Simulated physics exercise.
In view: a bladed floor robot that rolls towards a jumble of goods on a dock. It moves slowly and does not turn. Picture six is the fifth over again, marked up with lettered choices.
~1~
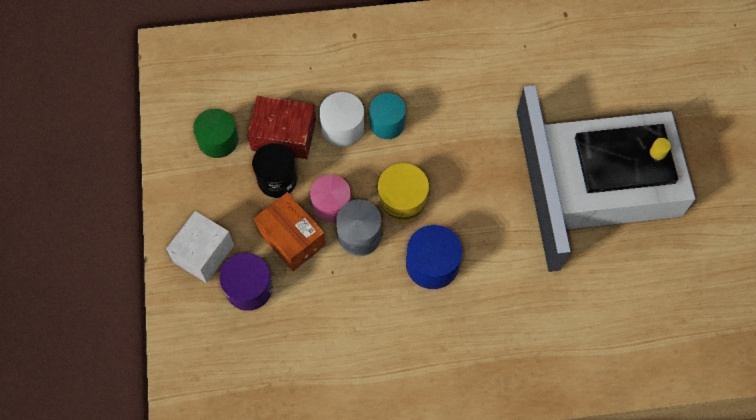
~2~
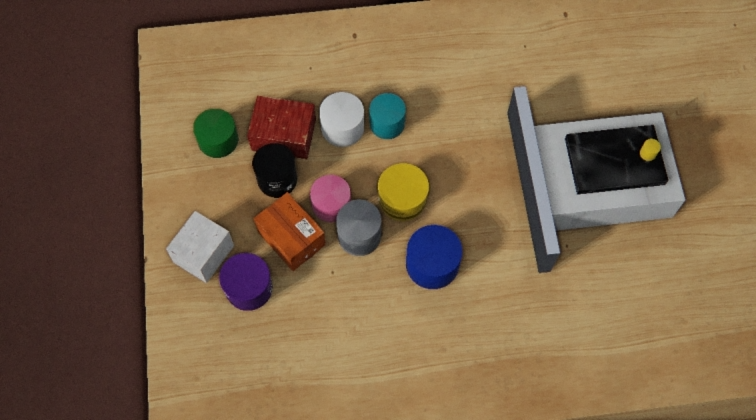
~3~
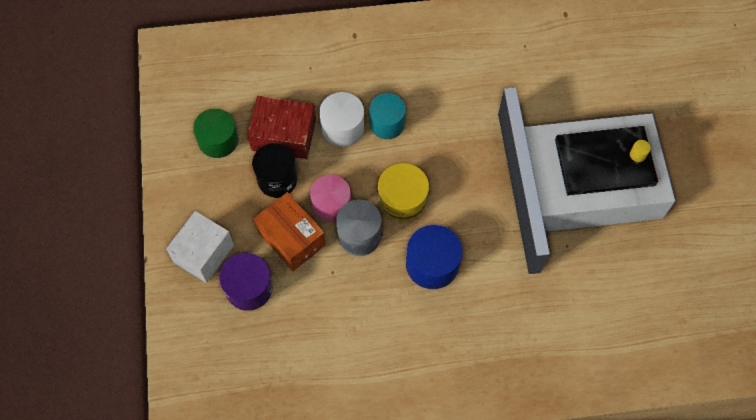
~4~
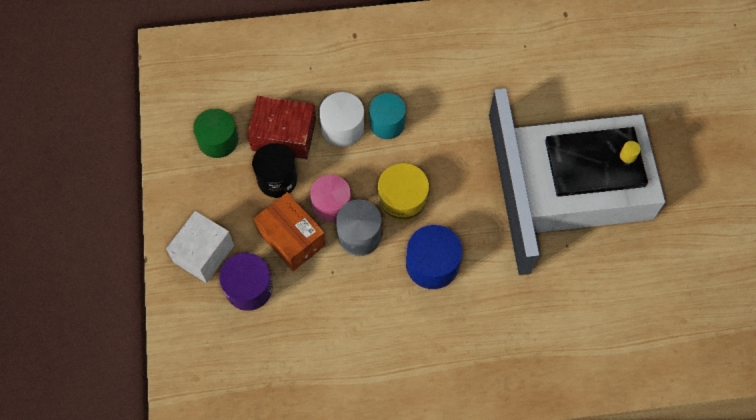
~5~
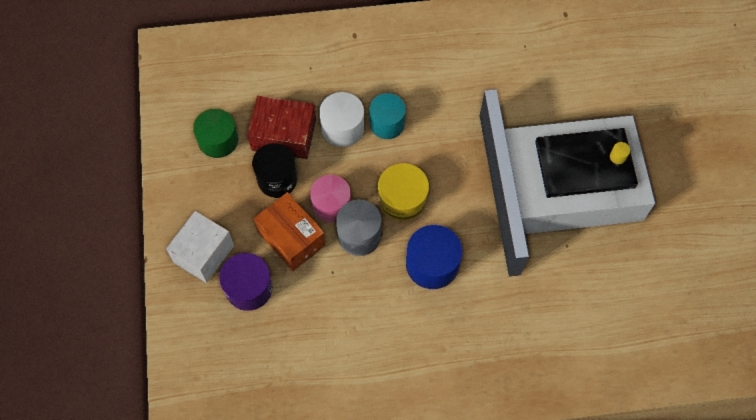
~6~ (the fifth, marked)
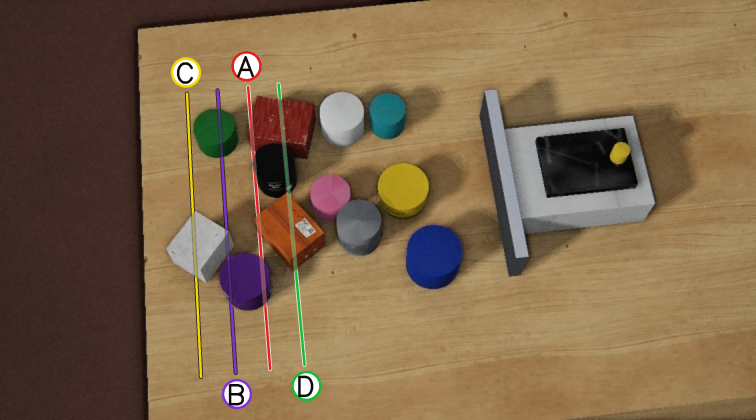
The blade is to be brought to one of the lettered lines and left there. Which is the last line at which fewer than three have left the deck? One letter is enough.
Stop at B.
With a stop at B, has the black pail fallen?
By then, no.
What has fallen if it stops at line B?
The white crate.
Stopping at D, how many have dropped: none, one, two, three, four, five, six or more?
In all, none.
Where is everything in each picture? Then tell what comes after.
In the first frame, blue canister (434, 257); turquoise canister (387, 116); grey canister (359, 229).
In the second frame, robot (609, 159); pink canister (331, 199).
In the third frame, robot (600, 160); orange parcel (291, 232).
In the fourth frame, robot (589, 161); black pail (275, 171).
In the fifth frame, robot (579, 163); yellow pail (403, 193); white canister (342, 120); white crate (201, 248).
On the marked copy, A at (258, 220); B at (226, 223); C at (194, 227); D at (291, 216).
With B. Early on, robot (479, 173); red crate (278, 128); white canister (330, 119).
Further on, robot (379, 184); white crate (187, 256); purple pail (212, 306).
At the end, robot (300, 193); white crate over the edge; purple pail (152, 333); one fallen.
As for the rest, A is within the limit but short; C drops four; D is within the limit but short.
